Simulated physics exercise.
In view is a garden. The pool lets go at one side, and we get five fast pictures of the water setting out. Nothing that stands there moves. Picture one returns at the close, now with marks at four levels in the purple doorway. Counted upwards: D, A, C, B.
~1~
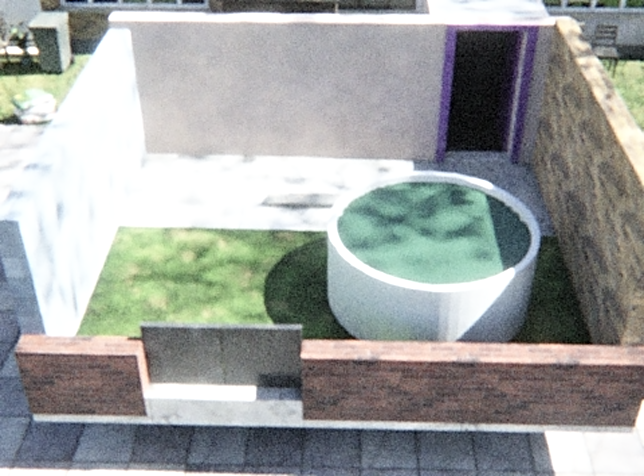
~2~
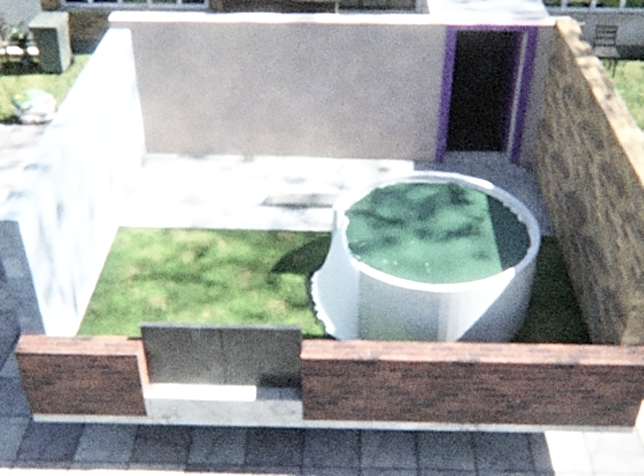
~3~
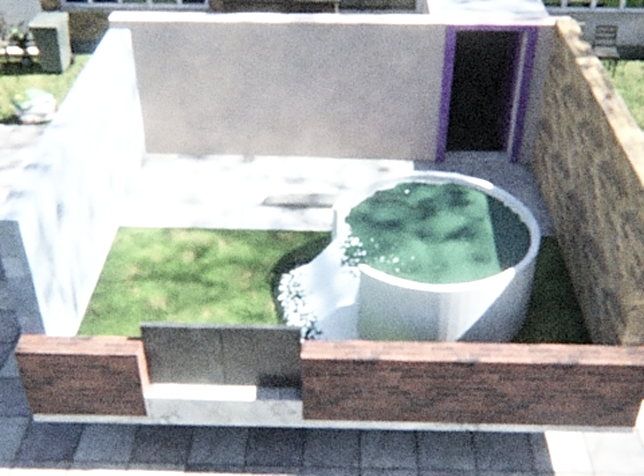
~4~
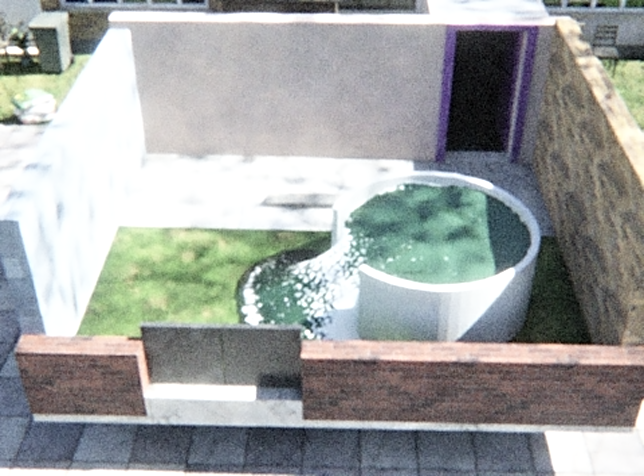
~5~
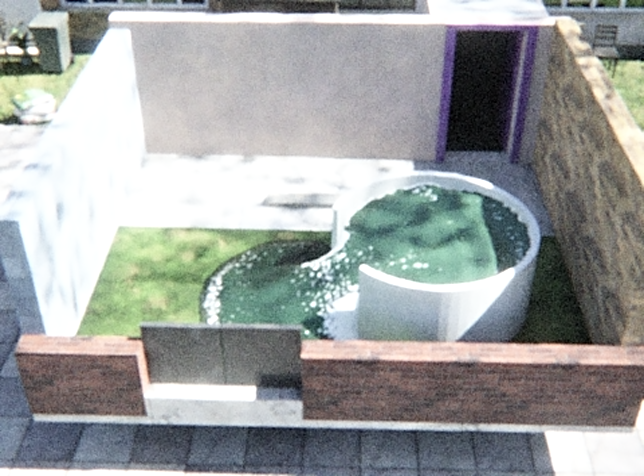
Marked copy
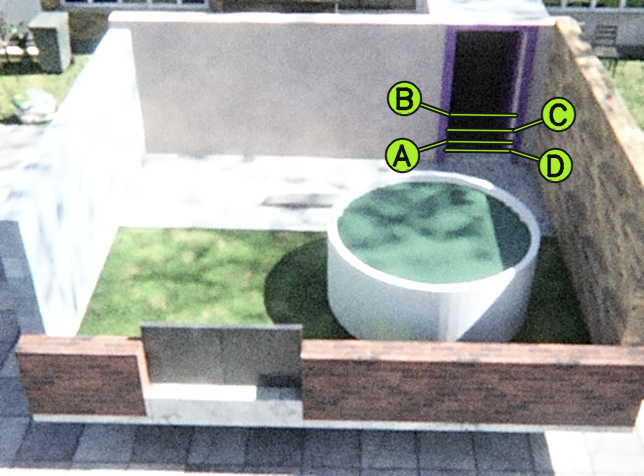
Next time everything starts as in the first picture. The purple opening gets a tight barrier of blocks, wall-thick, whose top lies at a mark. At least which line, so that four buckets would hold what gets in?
D is the one.
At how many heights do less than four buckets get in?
All four.
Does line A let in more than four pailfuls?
No, that is safe.
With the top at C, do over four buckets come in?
No, not at all.
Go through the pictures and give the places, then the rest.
In the first picture, water in the pool at rest, its middle at (432, 231); foot of the purple doorway at (476, 162); shut gate at (222, 334).
In the second picture, front seen at (317, 272), 2 % of the ground wet.
In the third picture, front seen at (285, 273), 5 % of the ground wet.
In the fourth picture, front seen at (243, 304), 10 % of the ground wet.
In the fifth picture, front seen at (223, 269), 15 % of the ground wet.
On the marked copy, A at (479, 142); B at (482, 115); C at (480, 130); D at (478, 150); from the bottom up D, A, C, B.
If A is chosen, nothing gets over.
If B is chosen, nothing gets over.
If C is chosen, nothing gets over.
If D is chosen, a splash gets over, under a bucket.
